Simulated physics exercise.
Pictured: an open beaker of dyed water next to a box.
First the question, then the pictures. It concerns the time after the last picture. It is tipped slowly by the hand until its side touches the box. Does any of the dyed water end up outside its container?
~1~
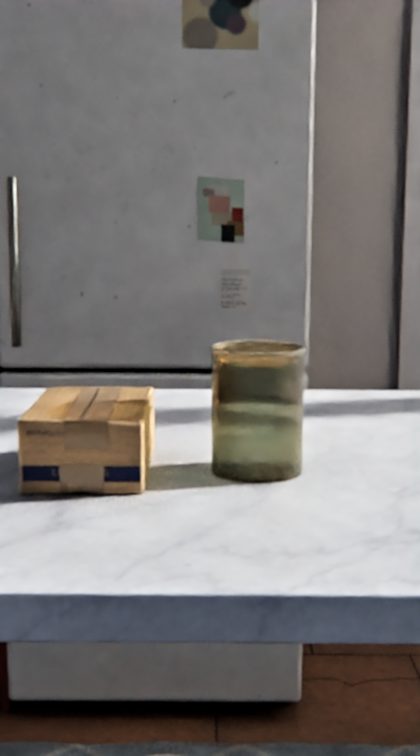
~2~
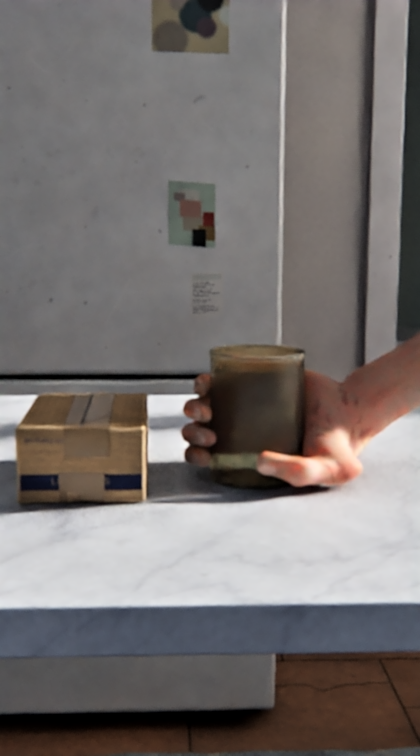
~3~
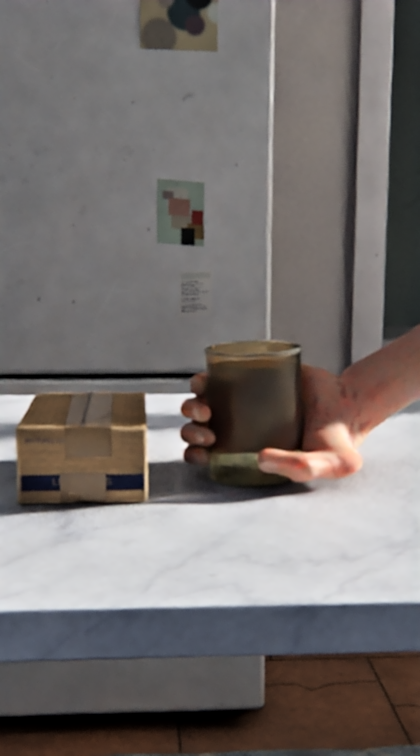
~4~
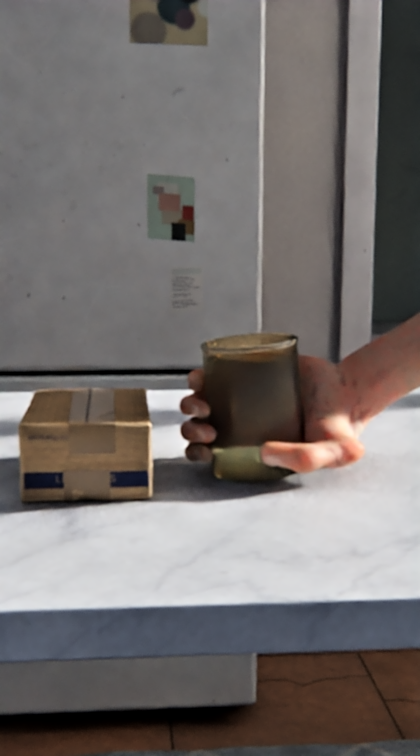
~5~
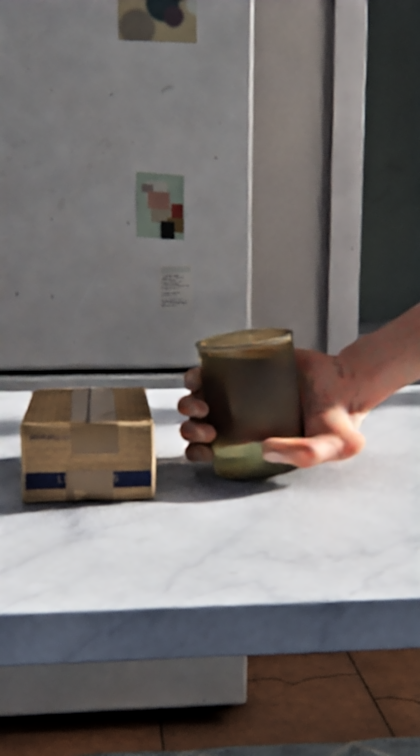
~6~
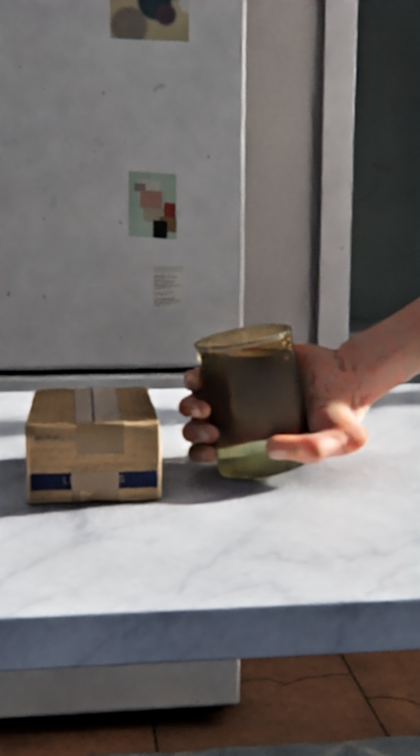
Yes.
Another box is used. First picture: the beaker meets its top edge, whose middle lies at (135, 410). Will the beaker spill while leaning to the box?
It sheds some contents.
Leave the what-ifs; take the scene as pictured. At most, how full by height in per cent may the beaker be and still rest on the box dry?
About 70 %.
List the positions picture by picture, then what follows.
In the first picture, it stands upright; beaker (258, 407) nearly full.
The second picture shows a hand takes hold; beaker nearly full, surface at (258, 366); box (87, 443).
In the third picture, it is leaning; beaker (255, 410) nearly full.
The fourth picture shows tipping on its foot; beaker nearly full, surface at (250, 356); box (89, 440).
In the fifth picture, the top moves towards the box; beaker (252, 400) nearly full.
The sixth picture shows on the way over; beaker nearly full, surface at (246, 350); box (93, 440).
A moment on, the beaker leans by about 25°; a puddle lies under it; nearly all of the dyed water is inside.
Further on, the beaker leans by about 35°; a puddle lies under it; nearly all of the dyed water is inside.
When it is over, the beaker leans by about 40°, against the box; a puddle lies under it; about three quarters of the dyed water is inside.
